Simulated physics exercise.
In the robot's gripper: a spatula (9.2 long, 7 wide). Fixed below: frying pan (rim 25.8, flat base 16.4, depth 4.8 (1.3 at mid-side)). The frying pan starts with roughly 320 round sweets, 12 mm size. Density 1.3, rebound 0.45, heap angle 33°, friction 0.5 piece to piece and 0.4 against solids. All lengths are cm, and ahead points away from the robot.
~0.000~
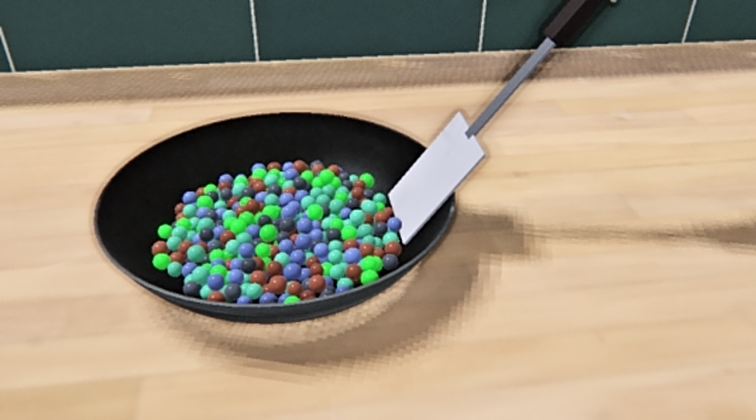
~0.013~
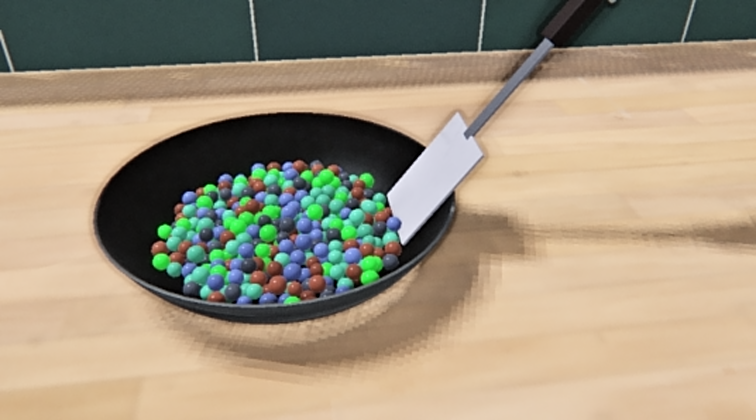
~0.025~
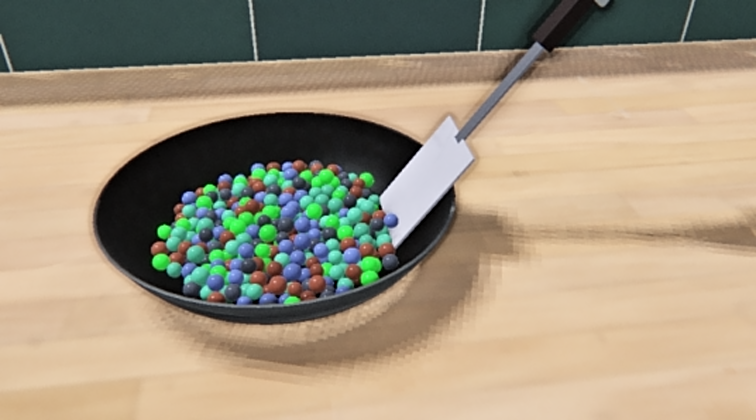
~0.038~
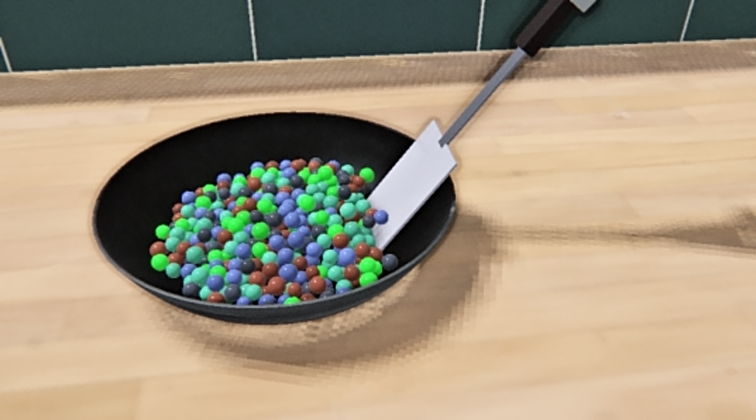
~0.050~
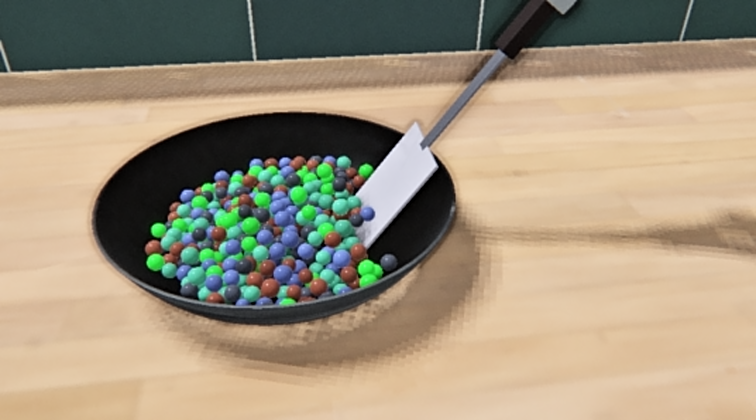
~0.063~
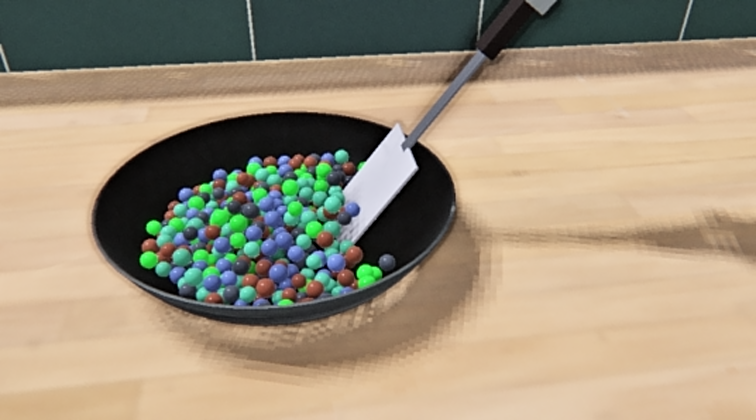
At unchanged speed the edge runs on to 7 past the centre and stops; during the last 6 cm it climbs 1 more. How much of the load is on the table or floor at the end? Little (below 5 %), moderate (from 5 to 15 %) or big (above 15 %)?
Answer: Moderate; from 5 to 15 % of the round sweets finish on the table or floor.
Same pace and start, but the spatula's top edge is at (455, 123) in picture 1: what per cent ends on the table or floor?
Some 15 per cent.
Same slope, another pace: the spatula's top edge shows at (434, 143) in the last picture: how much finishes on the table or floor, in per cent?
Some 0 per cent.
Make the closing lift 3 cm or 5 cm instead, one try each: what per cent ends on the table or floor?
Some 10 and 10 per cent.
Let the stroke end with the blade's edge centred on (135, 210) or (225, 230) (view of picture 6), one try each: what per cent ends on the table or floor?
About 35 and 0 per cent.
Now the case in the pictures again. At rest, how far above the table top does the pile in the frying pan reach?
About 5.0 cm.
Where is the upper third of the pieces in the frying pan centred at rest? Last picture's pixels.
At about (164, 226).
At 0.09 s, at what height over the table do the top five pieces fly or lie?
Roughly 5 cm.
After 0.09 s, sloping 53°, highest piece 6 above the table; 322 in the frying pan.
After 0.12 s, sloping 53°, highest piece 6 above the table; 322 in the frying pan.
After 0.34 s, sloping 53°, highest piece 8 above the table; 290 in the frying pan, 25 on the table or floor, 7 on the blade or in flight.
After 1.39 s, sloping 53°, highest piece 5 above the table; 288 in the frying pan, 34 on the table or floor.
In the end, 288 in the frying pan, 34 on the table or floor. That is 11 % on the table or floor.
